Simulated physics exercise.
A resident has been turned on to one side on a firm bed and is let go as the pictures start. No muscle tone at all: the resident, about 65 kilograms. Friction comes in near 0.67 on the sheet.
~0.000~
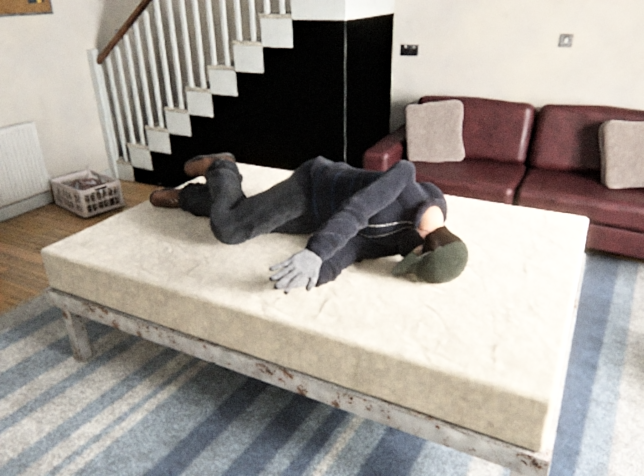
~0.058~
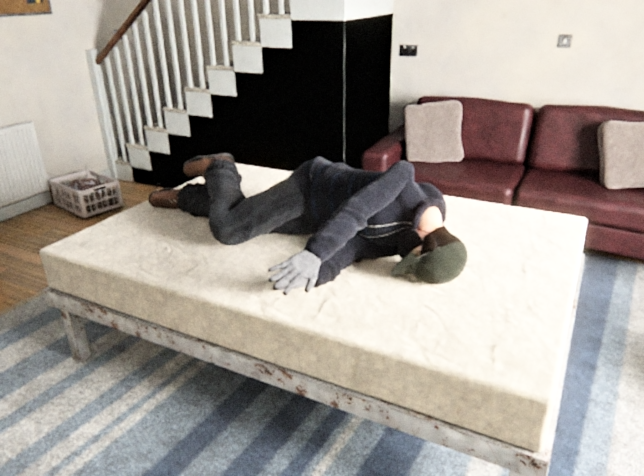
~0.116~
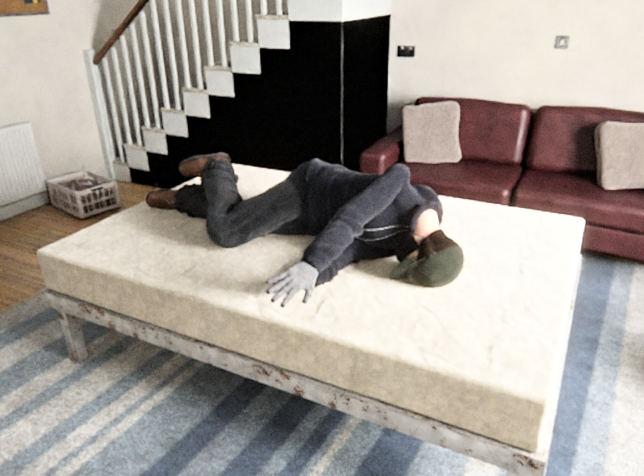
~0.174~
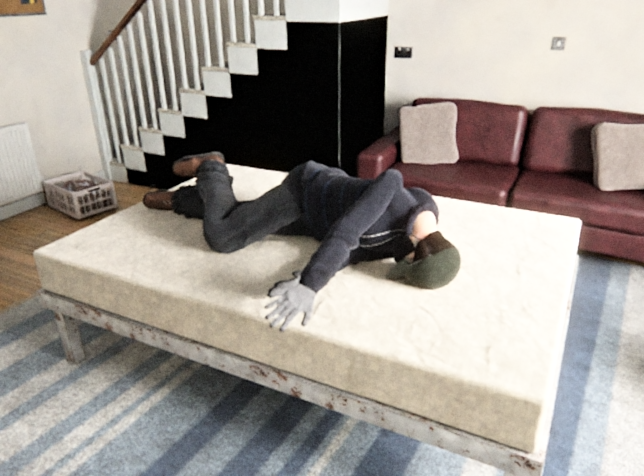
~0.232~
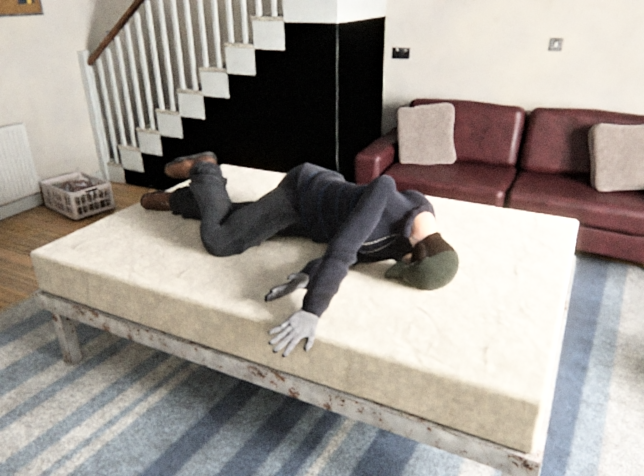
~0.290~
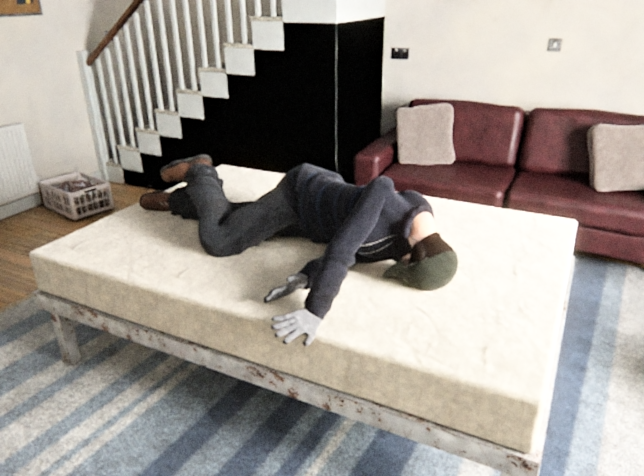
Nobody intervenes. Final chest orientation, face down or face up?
My guess is it falls toward the belly.
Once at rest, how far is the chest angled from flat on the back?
Some 130°.
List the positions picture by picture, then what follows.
Chest (404, 213); shoulders at 110°, in the first frame.
Chest (403, 213); shoulders at 110°, in the second frame.
Chest (400, 216); shoulders at 110°, in the third frame.
Chest (396, 219); shoulders at 115°, in the fourth frame.
Chest (393, 223); shoulders at 120°, in the fifth frame.
Chest (391, 223); shoulders at 120°, in the sixth frame.
After 0.54 s the chest is turned 125° from lying flat on the back, near (391, 223) in the last picture's view.
After 0.94 s the chest is turned 130° from lying flat on the back, near (390, 223) in the last picture's view.
After 1.54 s the chest is turned 130° from lying flat on the back, near (390, 223) in the last picture's view.
Final state at 1.7 s, chest rolls forwards.
